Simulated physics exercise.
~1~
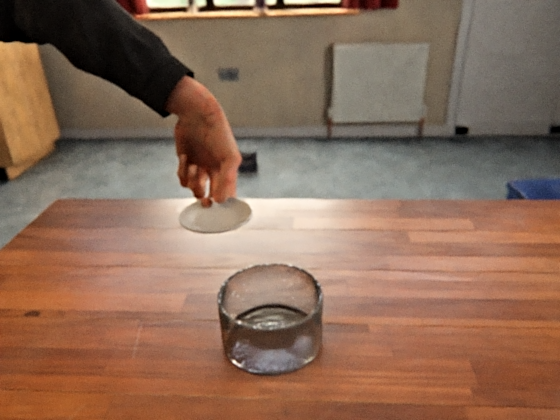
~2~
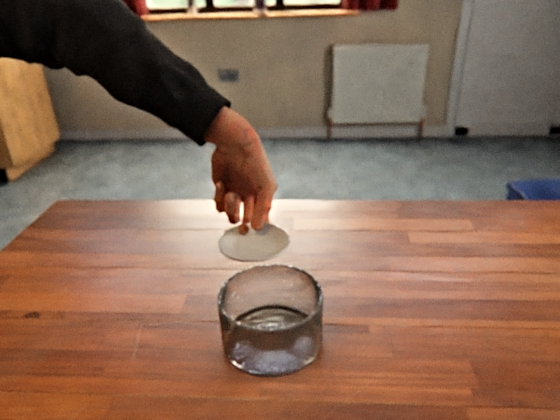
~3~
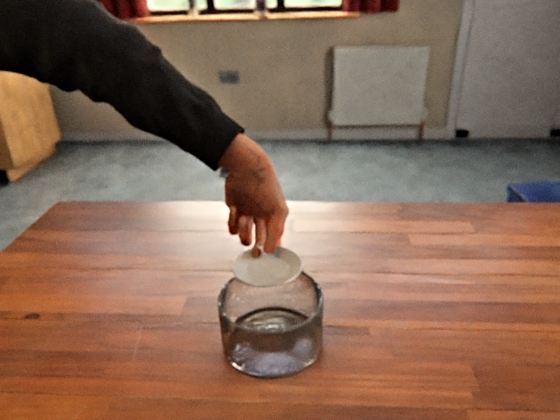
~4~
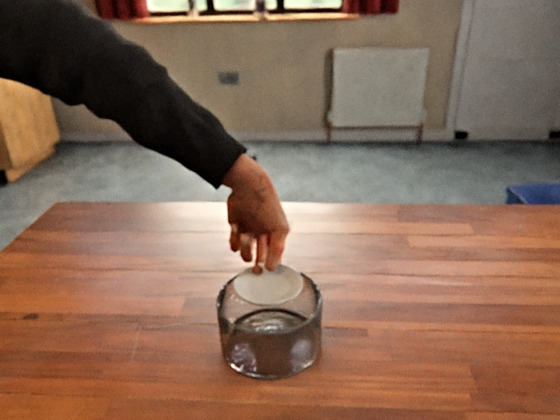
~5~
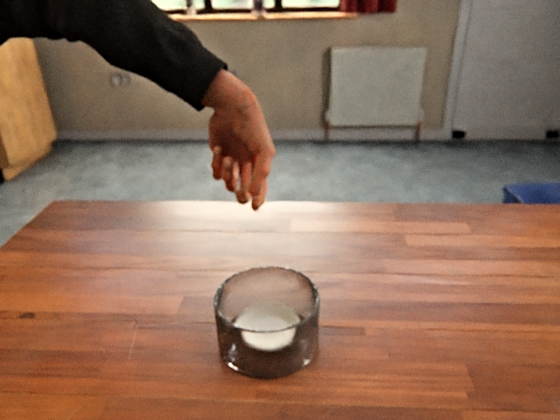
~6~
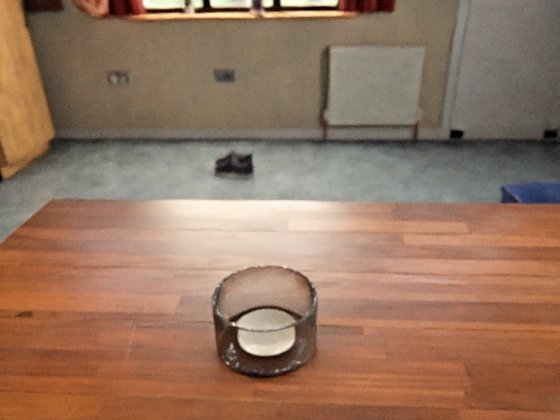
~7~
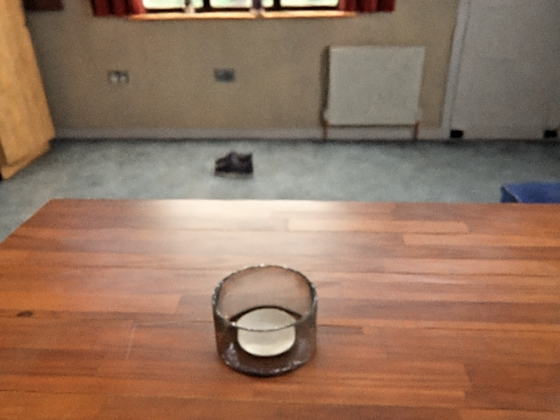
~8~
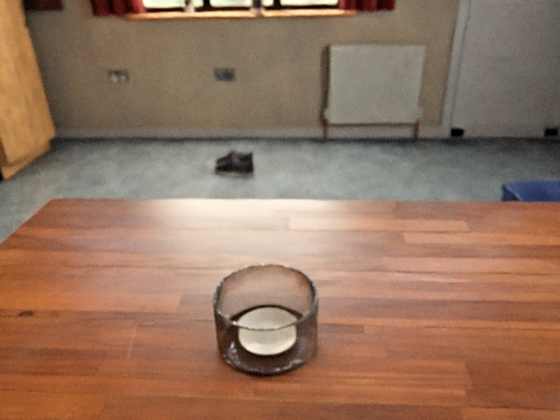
On a wooden table in a room with a radiator, a hand in a dark sleeve moved a small white disc right and down over a round glass container and let go, and the disc dropped inside and stayed there.
